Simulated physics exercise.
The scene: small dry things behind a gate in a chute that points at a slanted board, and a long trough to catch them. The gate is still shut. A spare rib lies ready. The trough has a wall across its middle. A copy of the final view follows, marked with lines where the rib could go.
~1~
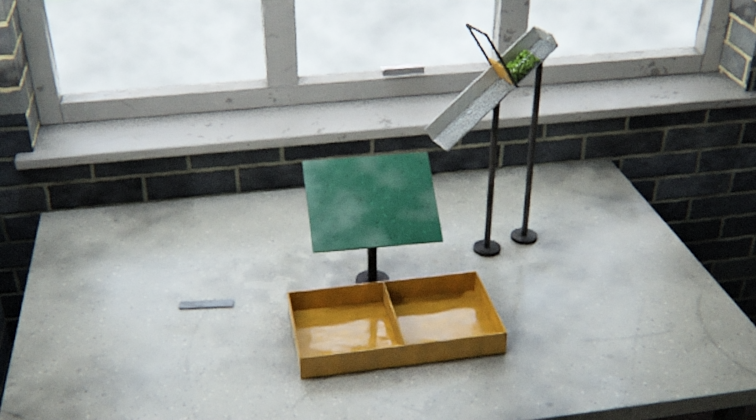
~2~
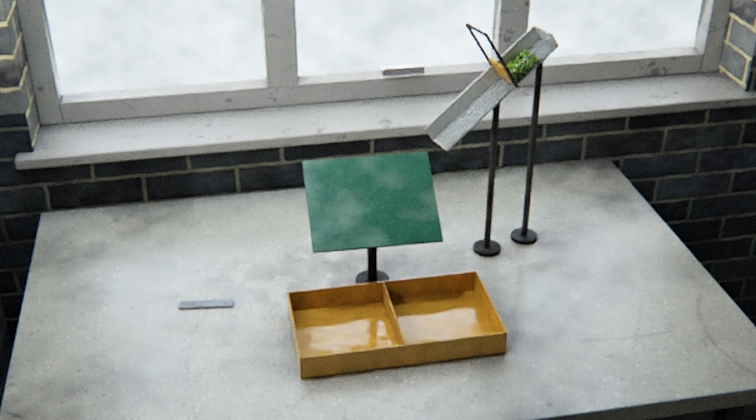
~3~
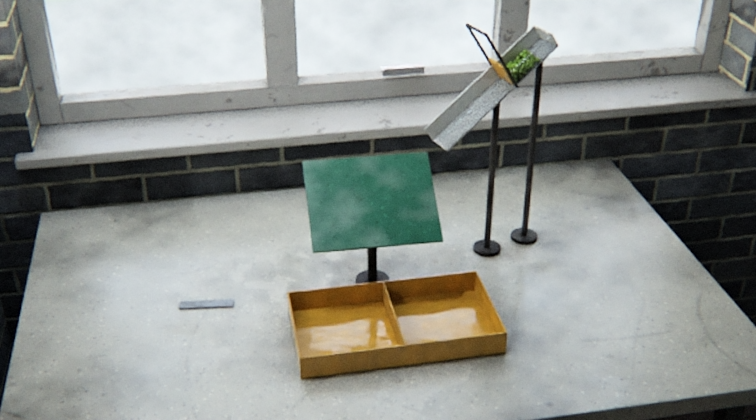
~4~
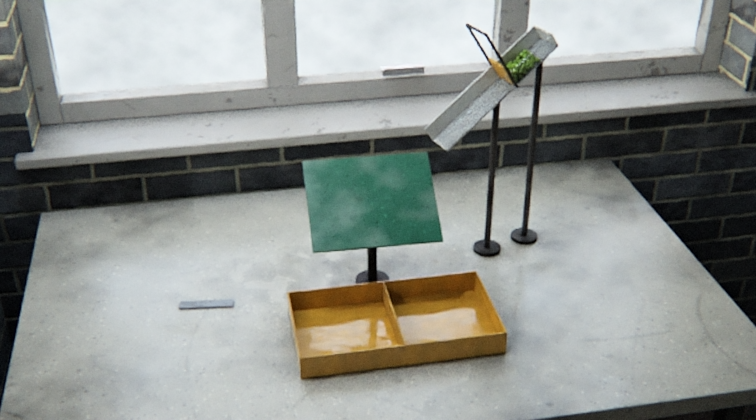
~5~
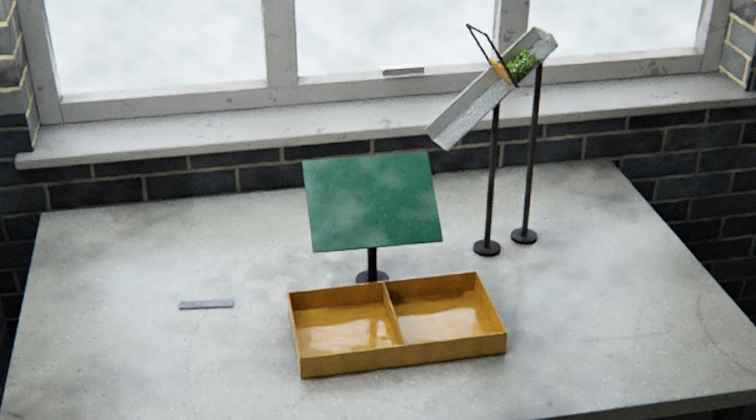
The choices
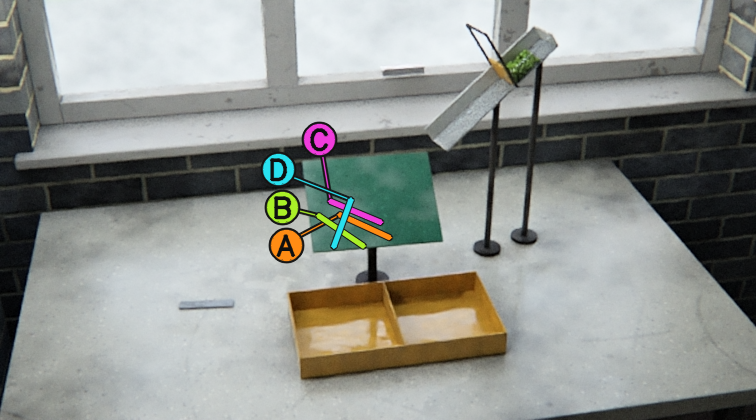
On a gray table by a window, a chute holding small green things behind a gate stood above a tilted green board and a divided yellow tray, and nothing moved.
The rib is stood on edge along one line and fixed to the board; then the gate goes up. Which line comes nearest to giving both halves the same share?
I would pick line C.
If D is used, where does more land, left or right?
More lands on the left.
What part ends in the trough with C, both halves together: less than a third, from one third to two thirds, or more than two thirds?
Line C gives more than two thirds.
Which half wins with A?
More lands on the right.
On the marked copy, line A from (339, 214) to (389, 237); line B from (318, 215) to (363, 245); line C from (330, 201) to (380, 222); line D from (350, 199) to (333, 246).
For line A, of what is caught, a small part in the left half, nearly all in the right.
For line B, of what is caught, most in the left half, a small part in the right.
For line C, of what is caught, about half in the left half, about half in the right.
For line D, of what is caught, nearly all in the left half, a small part in the right.
